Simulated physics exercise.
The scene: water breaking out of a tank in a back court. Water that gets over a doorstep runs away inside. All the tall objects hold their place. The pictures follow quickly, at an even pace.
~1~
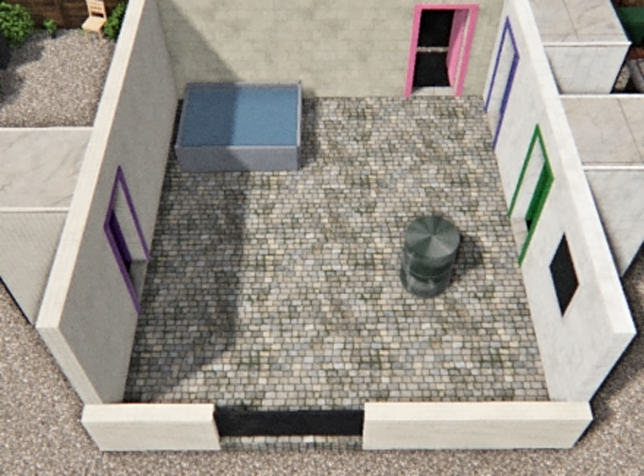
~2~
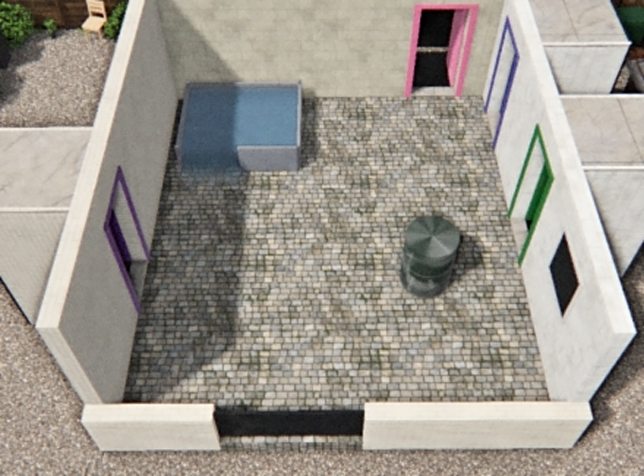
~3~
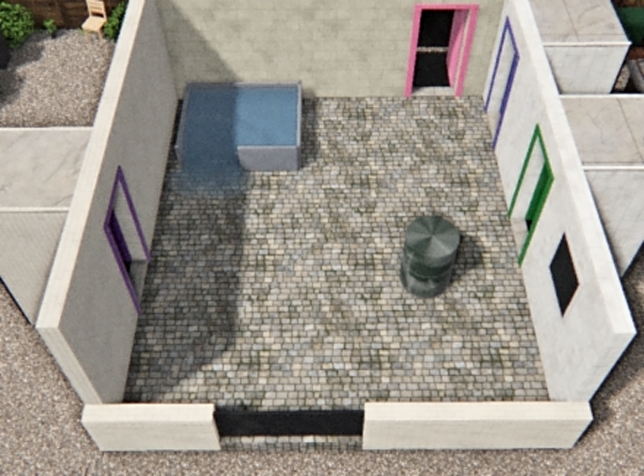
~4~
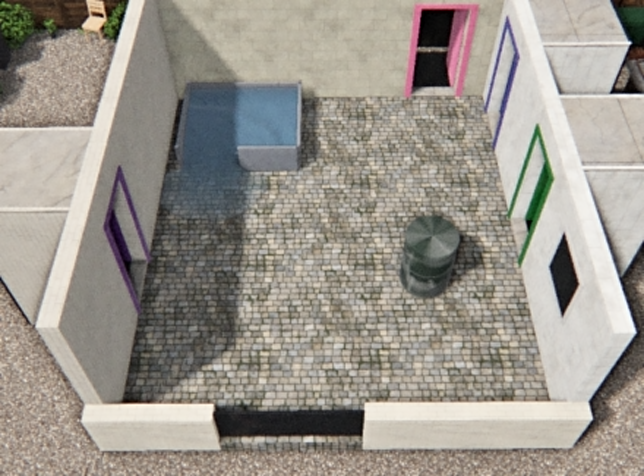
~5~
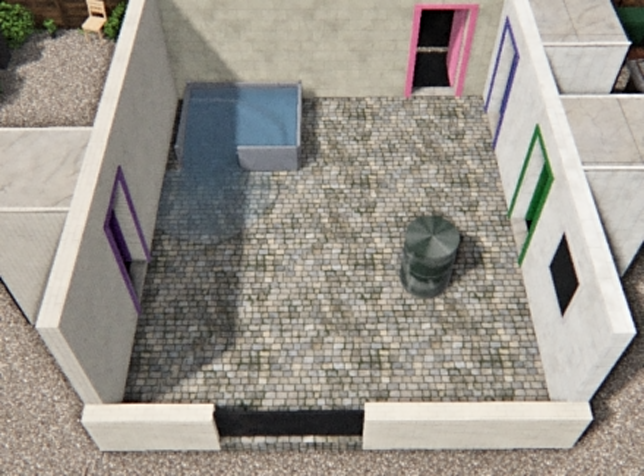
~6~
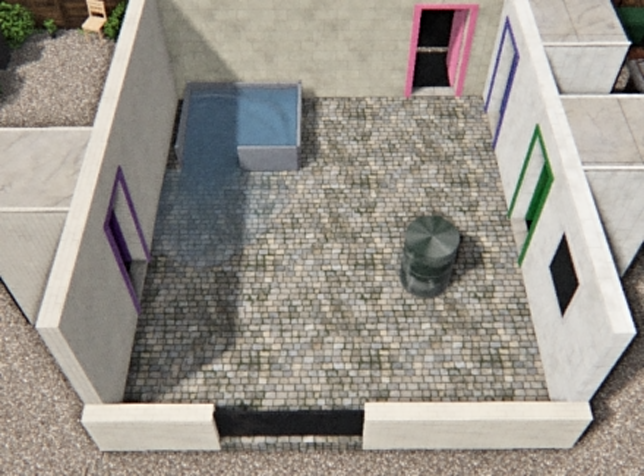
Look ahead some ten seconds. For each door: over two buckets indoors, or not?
In the end: The blue door stays under that; the purple door stays under that; the pink door stays under that; the green door stays under that.
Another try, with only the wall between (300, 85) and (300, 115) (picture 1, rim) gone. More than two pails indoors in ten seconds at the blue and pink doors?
One by one: The blue one is over, the pink one floods.
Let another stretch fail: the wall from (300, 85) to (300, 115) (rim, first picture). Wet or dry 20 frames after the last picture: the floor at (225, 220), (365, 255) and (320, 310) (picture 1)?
In that order: Dry, free of water, clear.
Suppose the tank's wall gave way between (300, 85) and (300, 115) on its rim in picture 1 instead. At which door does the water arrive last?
The purple door.
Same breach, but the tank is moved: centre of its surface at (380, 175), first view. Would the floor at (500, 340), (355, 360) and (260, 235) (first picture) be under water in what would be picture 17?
One after the other: Clear, under water, no water.
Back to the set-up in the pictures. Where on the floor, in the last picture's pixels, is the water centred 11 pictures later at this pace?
I would point to (222, 191).
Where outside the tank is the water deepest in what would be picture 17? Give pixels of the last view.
Roughly at (119, 427).
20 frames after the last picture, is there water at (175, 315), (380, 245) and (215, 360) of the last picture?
One after the other: Covered, clear, awash.
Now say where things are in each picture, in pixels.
The first picture shows still water in the open tank at (241, 117).
In the second picture, the front is at (243, 176), out from the gap at (211, 163).
In the third picture, the front is at (238, 193), out from the gap at (212, 164).
In the fourth picture, the front is at (226, 216), out from the gap at (212, 164).
In the fifth picture, water pours out at (211, 164) and has run to (220, 238).
In the sixth picture, water pours out at (211, 164) and has run to (196, 264).
A moment on, water covers 20 % of the floor; the blue door not reached, the purple door wet at the sill, nothing in, the pink door not reached, the green door not reached.
Next, water covers 30 % of the floor; the blue door not reached, the purple door wet at the sill, nothing in, the pink door not reached, the green door not reached.
Then, water covers 40 % of the floor; the blue door not reached, the purple door wet at the sill, nothing in, the pink door not reached, the green door not reached.
Later, water covers 55 % of the floor; the blue door not reached, the purple door wet at the sill, nothing in, the pink door not reached, the green door not reached.
In the end, water covers 90 % of the floor; the blue door wet at the sill, nothing in, the purple door wet at the sill, nothing in, the pink door not reached, the green door wet at the sill, nothing in.
